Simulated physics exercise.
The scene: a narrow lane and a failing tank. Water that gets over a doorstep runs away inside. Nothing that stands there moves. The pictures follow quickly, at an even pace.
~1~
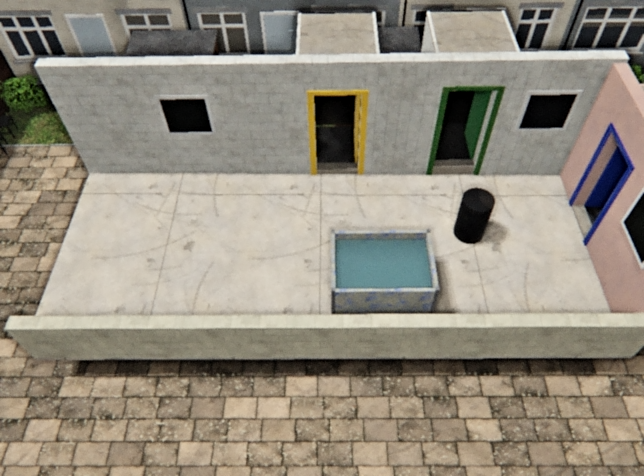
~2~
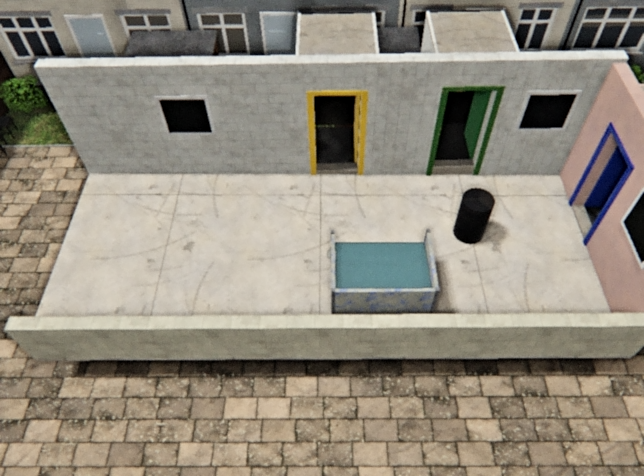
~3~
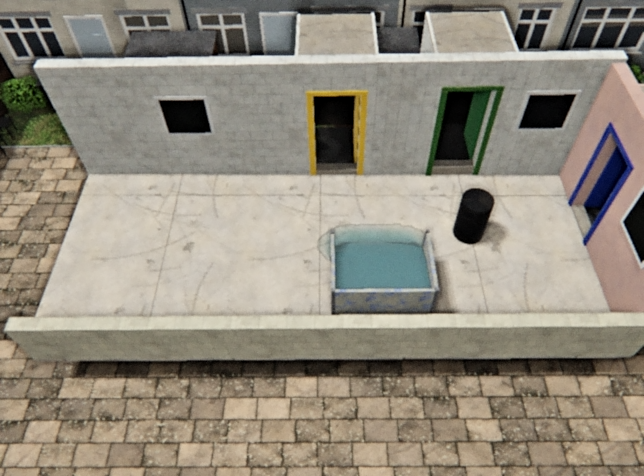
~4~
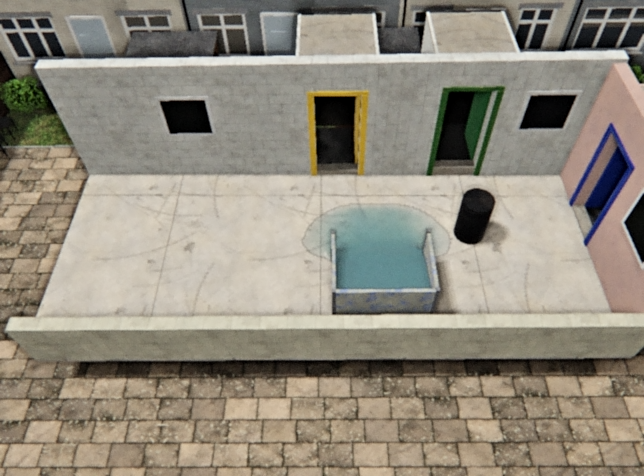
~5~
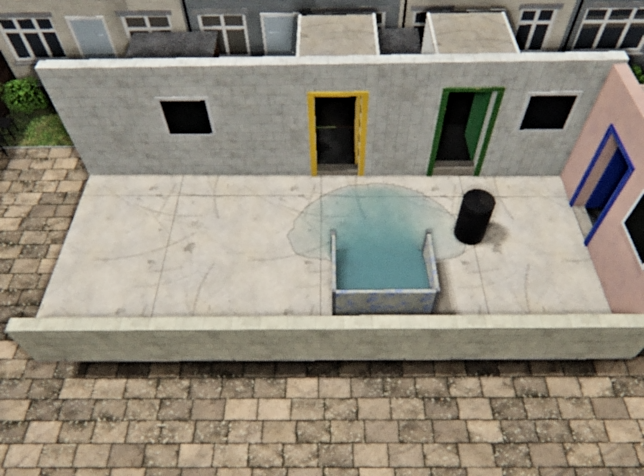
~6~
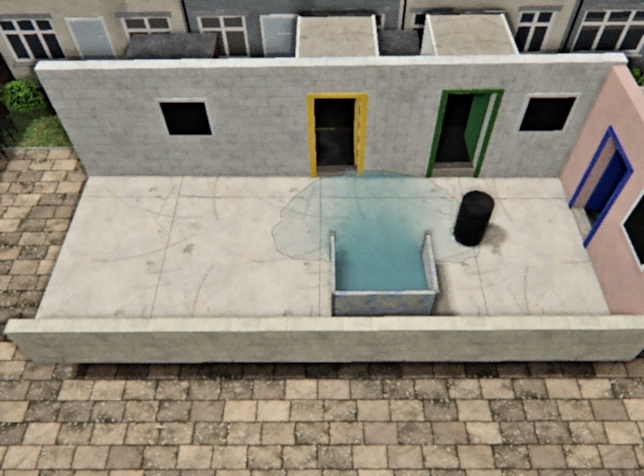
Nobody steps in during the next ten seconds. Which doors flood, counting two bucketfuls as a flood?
The blue door takes more than that; the green door stays under that; the yellow door takes more than that.
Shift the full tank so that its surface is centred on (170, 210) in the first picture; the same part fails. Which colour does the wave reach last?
The door marked blue.
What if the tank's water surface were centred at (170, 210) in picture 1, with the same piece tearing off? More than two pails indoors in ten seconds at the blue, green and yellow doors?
My reading: Blue door goes over, green door lets less in, yellow door holds.
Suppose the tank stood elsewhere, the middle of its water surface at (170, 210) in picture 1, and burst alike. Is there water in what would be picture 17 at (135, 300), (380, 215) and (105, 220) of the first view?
In that order: Dry, flooded, covered.
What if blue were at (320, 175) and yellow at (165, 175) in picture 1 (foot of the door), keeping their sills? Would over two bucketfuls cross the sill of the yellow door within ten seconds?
My reading: Yellow holds.
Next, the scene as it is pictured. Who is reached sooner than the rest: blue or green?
It is the green-painted one.
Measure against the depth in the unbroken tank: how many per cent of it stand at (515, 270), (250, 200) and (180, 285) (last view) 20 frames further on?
In that order: 0, 6 and 0 per cent.
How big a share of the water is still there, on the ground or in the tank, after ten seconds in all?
Near 72 in a hundred.
A moment on, water covers 25 % of the floor; the blue door not reached, the green door wet at the sill, nothing in, the yellow door far over two buckets in.
Next, water covers 30 % of the floor; the blue door not reached, the green door under two buckets in, the yellow door far over two buckets in.
Then, water covers 55 % of the floor; the blue door over two buckets in, the green door under two buckets in, the yellow door far over two buckets in.
Later, water covers 85 % of the floor; the blue door far over two buckets in, the green door under two buckets in, the yellow door far over two buckets in.
In the end, water covers 60 % of the floor; the blue door far over two buckets in, the green door under two buckets in, the yellow door far over two buckets in.
